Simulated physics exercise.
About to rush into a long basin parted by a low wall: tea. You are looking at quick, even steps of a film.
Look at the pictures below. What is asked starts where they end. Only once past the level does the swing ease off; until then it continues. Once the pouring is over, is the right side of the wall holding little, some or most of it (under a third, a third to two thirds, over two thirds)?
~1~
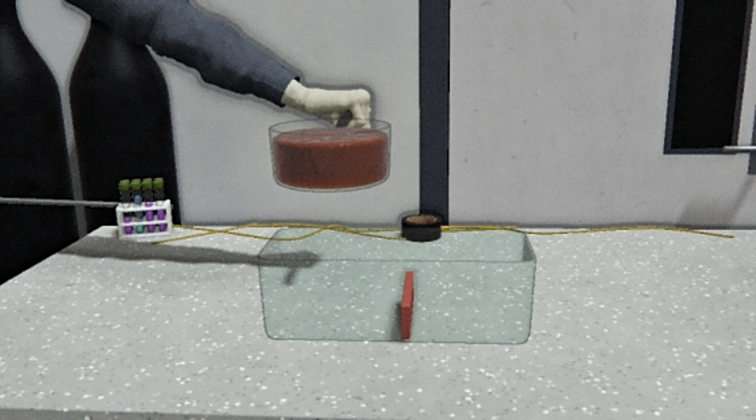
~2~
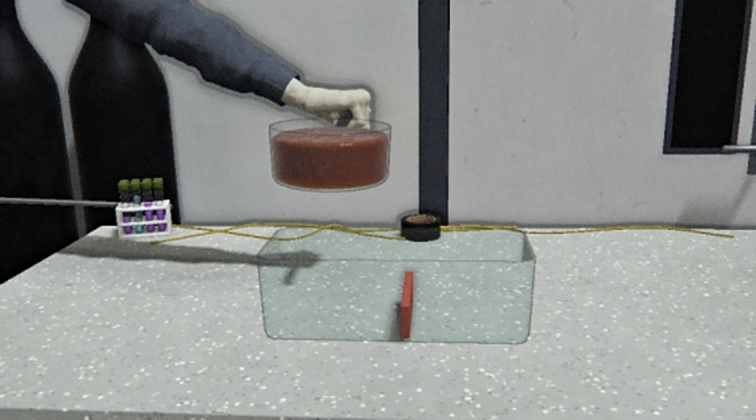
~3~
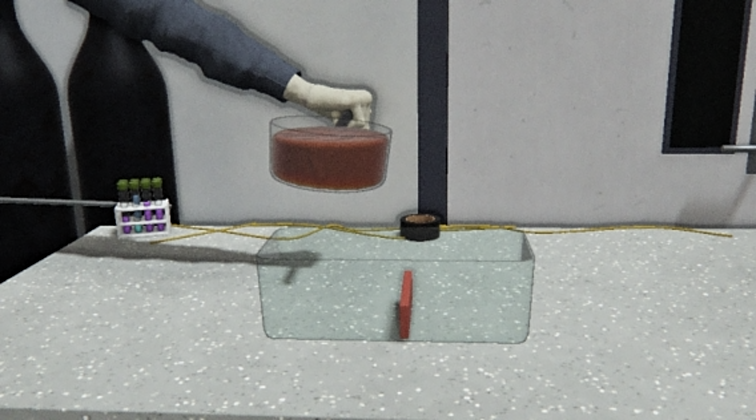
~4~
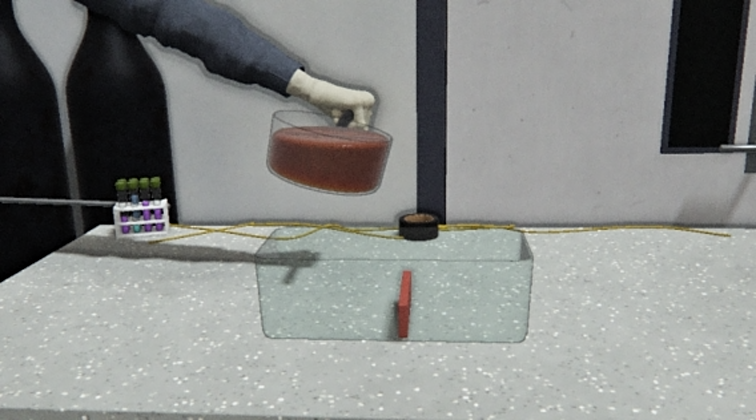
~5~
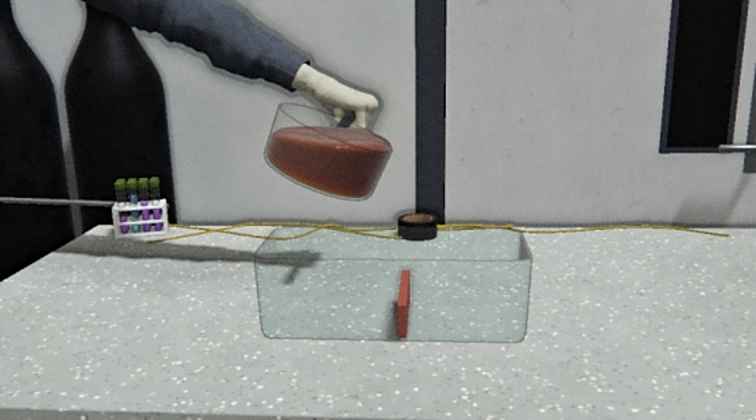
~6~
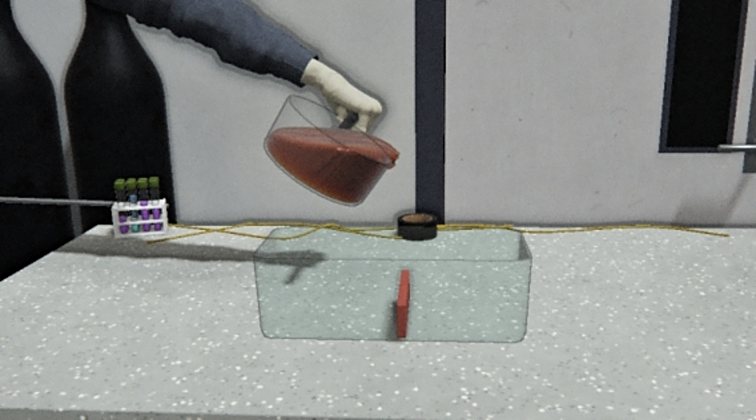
It holds some.
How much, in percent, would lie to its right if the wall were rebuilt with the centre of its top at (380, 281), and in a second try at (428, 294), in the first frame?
About 85 per cent on the first try, and 35 per cent on the second.
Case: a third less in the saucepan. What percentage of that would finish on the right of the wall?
Result: Around 55 per cent.
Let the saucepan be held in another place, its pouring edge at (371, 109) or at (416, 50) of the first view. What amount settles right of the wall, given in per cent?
About 45 % the first time, about 70 % the second.
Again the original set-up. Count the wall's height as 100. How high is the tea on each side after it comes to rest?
Left: About 40; right: About 60.
A moment on, the saucepan is tipped on its side and 20 per cent is still to pour, 1 is left of the wall and 41 right of it.
Next, the saucepan is tipped right over and 5 per cent is still to pour, 24 is left of the wall and 56 right of it.
Then the saucepan is tipped right over and 0 per cent is still to pour, 36 is left of the wall and 58 right of it.
Later the saucepan is tipped right over and 0 per cent is still to pour, 40 is left of the wall and 55 right of it.
Finally, 43 per cent lies left of the wall, 53 right of it and 4 outside.
